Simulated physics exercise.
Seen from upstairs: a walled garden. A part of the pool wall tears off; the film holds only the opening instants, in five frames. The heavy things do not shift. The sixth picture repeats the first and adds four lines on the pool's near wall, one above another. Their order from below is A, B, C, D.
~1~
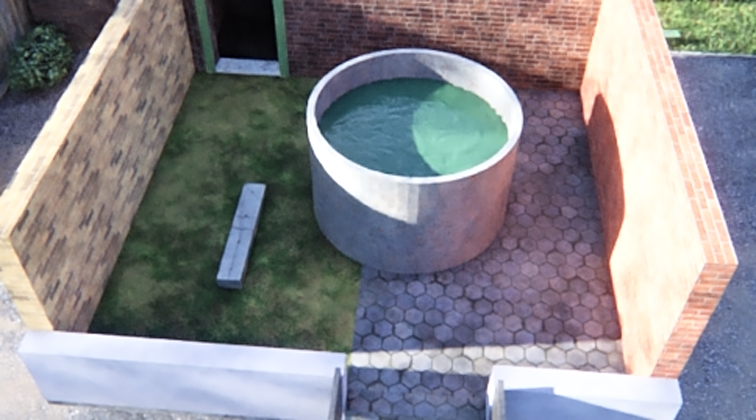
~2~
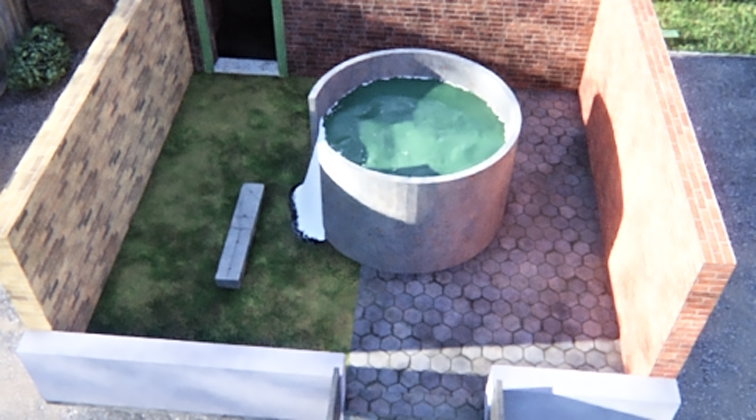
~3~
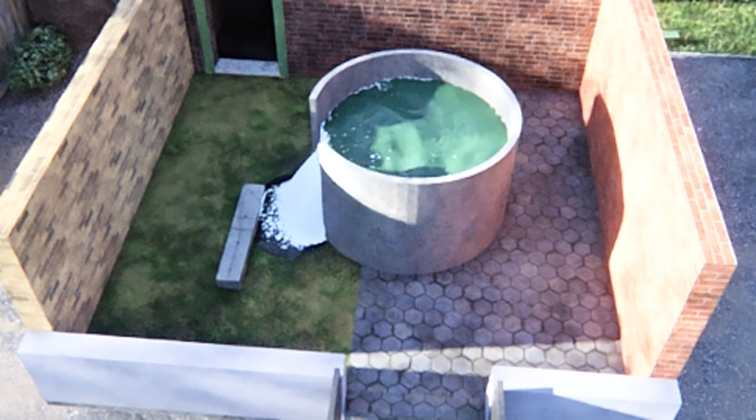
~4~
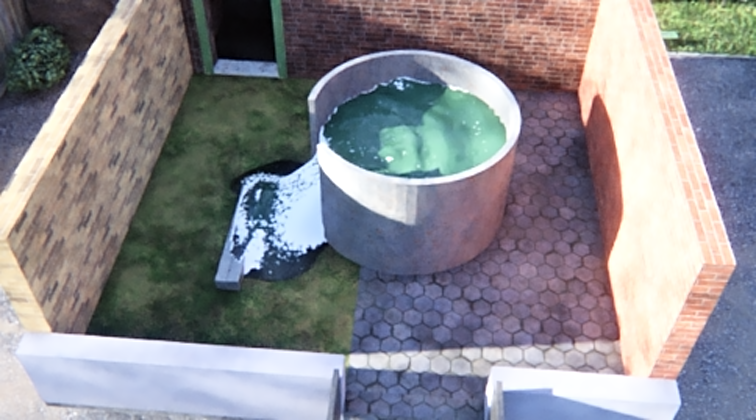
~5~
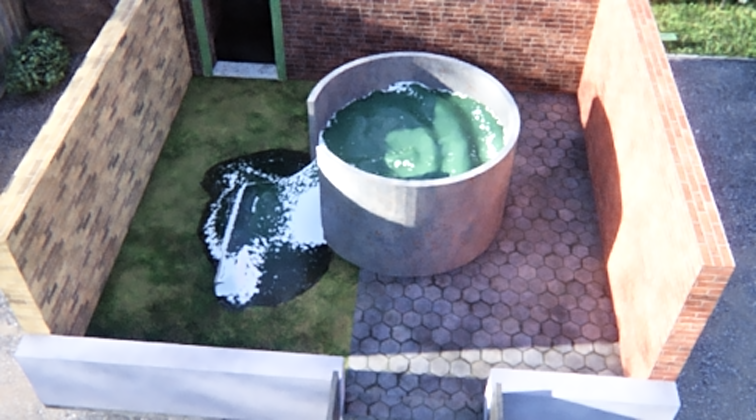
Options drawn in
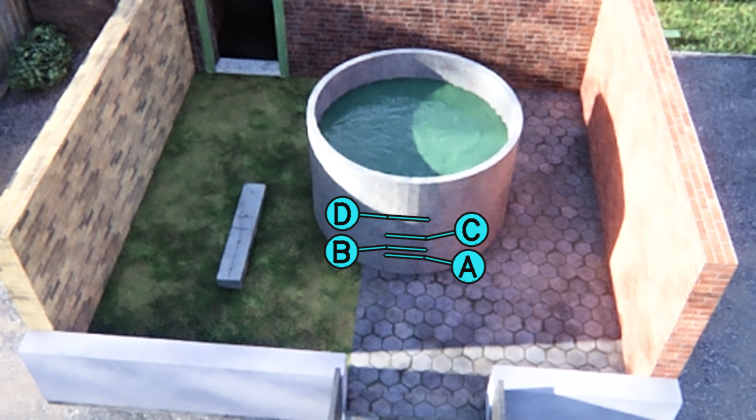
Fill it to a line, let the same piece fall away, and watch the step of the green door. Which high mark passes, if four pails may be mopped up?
C.
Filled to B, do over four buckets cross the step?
No.
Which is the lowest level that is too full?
Here it is level D.
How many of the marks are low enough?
Three of the four.
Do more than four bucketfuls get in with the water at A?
No, not at all.
On the marked copy, A at (405, 256); B at (405, 248); C at (406, 236); D at (407, 218); from the bottom up A, B, C, D.
With A, nothing gets over.
With B, nothing gets over.
With C, a bucket or two gets in.
With D, about 12 bucketfuls get in.
